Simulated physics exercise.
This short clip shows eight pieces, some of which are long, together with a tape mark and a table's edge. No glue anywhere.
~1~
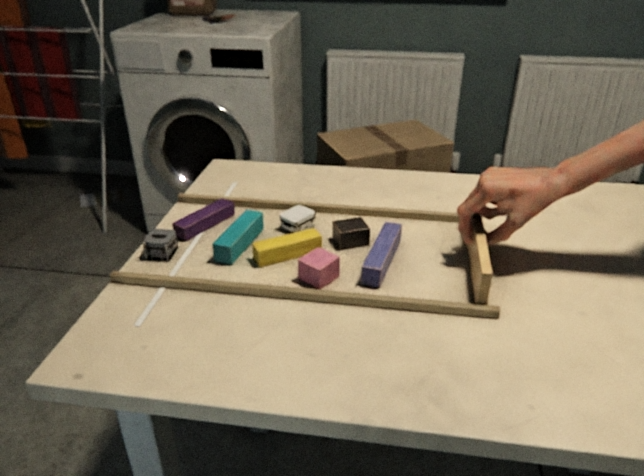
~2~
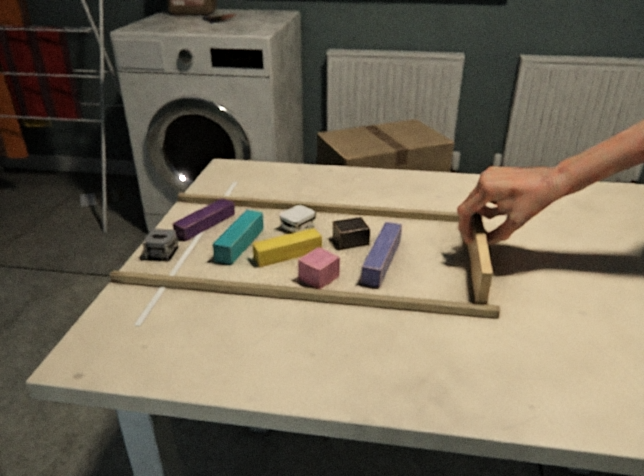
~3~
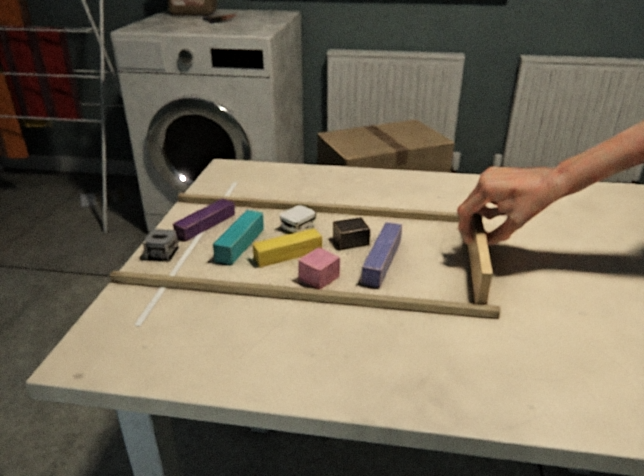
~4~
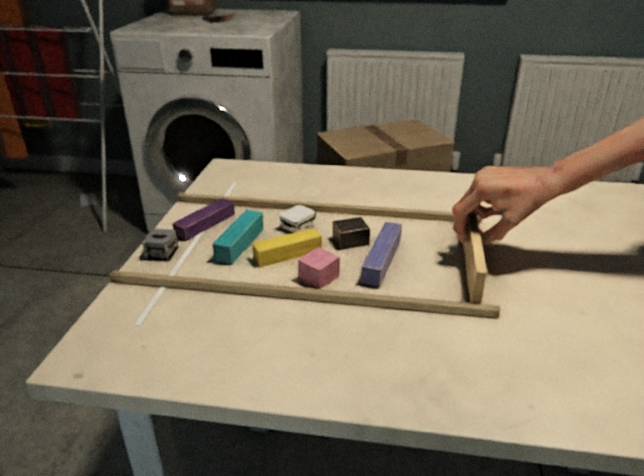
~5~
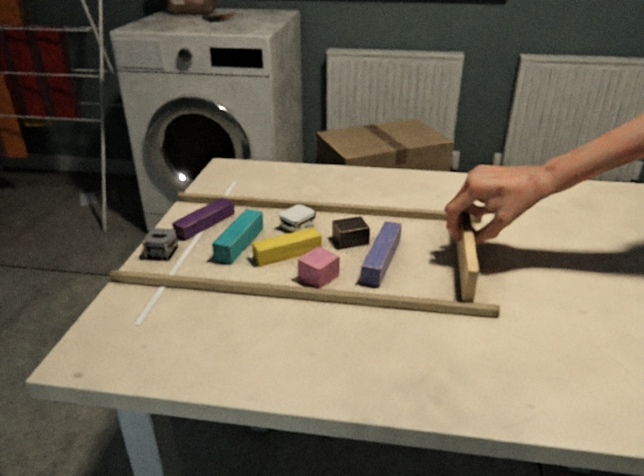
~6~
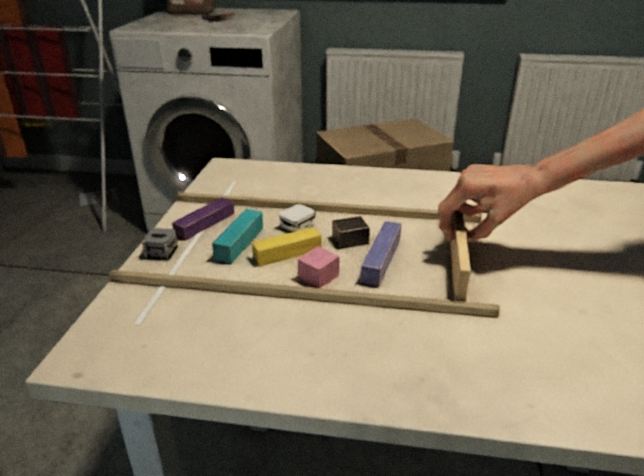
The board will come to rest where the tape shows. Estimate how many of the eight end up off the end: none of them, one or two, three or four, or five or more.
Seems three or four of them come crashing down.
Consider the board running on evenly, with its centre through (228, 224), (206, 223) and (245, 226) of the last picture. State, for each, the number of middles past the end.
Respectively, 1, 3 and 0.
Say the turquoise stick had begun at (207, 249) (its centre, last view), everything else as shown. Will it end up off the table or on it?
So the turquoise stick slips away.
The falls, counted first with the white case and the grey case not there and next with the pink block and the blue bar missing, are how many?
The first removal gives 2, the second gives 1.
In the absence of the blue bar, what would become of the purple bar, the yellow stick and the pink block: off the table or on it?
Final state: Purple bar off, yellow stick in place, pink block in place.
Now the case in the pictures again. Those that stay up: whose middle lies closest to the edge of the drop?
The yellow stick finishes closest.
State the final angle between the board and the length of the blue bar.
It measures close to 0 degrees.
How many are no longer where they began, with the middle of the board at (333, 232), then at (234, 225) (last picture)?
That makes 5 at the first spot and 8 at the second.
Soon after, none off yet; grey case at rest near (161, 244); purple bar at rest near (205, 218); turquoise stick at rest near (239, 235).
After that, none off yet; grey case at rest near (161, 244); purple bar at rest near (203, 217); turquoise stick displaced a little near (206, 231).
In the end, the number that fall off is three or four; gone, turquoise stick, purple bar and grey case.
